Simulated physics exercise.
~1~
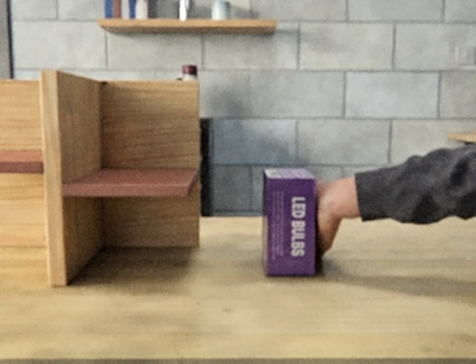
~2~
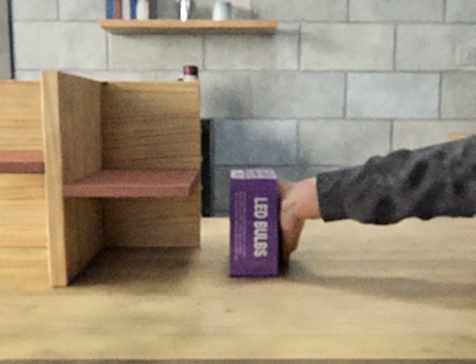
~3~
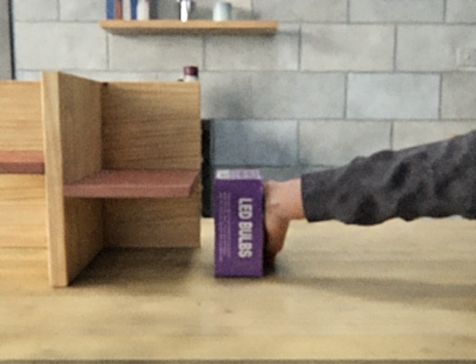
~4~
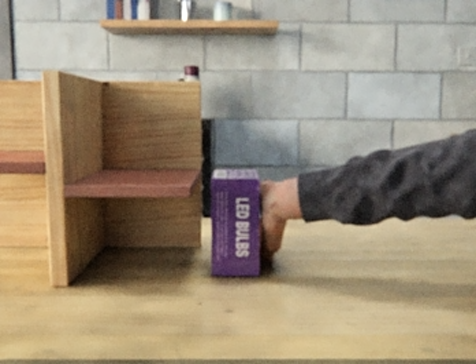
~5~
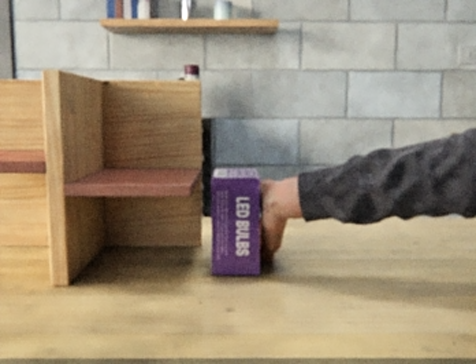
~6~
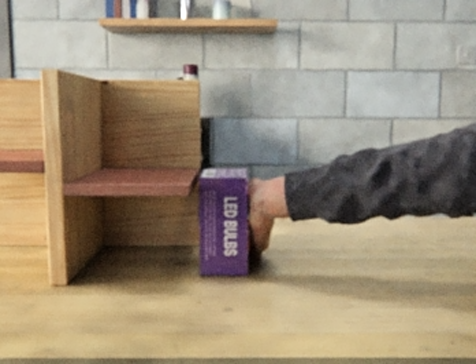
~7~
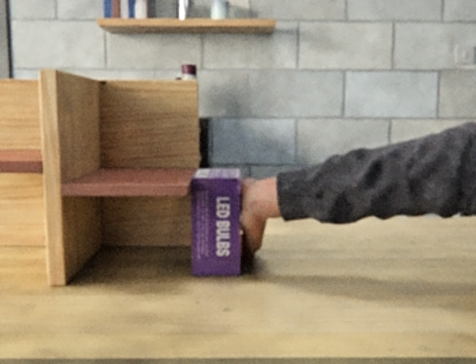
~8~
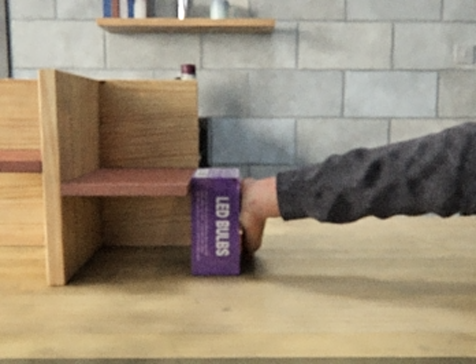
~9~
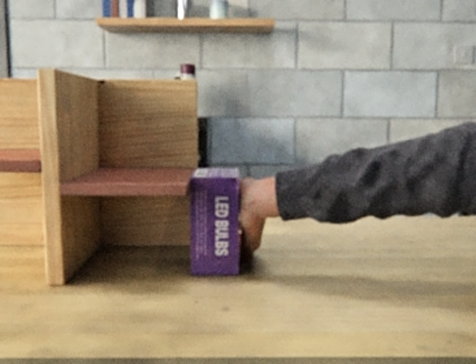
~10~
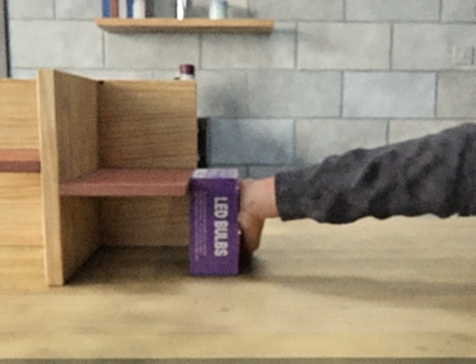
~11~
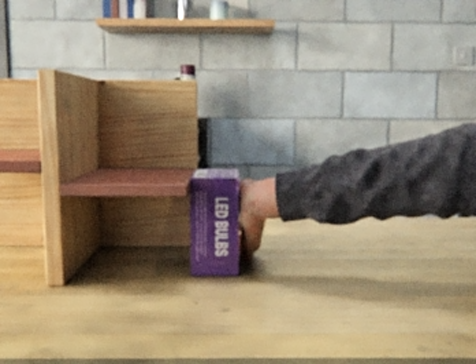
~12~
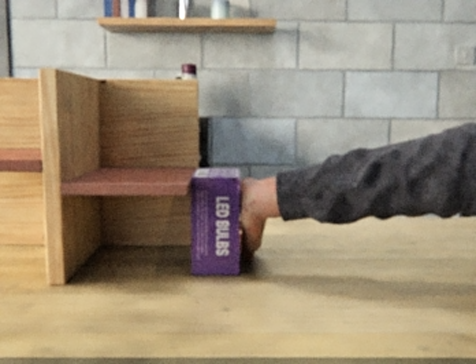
A purple box labelled LED BULBS stands upright on a pale wooden table, held from the right by a hand in a dark grey sleeve. To the left is a wooden shelf unit with a low reddish-brown board, seen from the front at about table height, with a grey block wall and a small wall shelf behind. The hand slides the box left across the table, then pauses just short of the unit. It pushes a little farther until the box meets the end of the reddish board. There the box stops, too tall to pass underneath, and stays upright with the hand still against it.
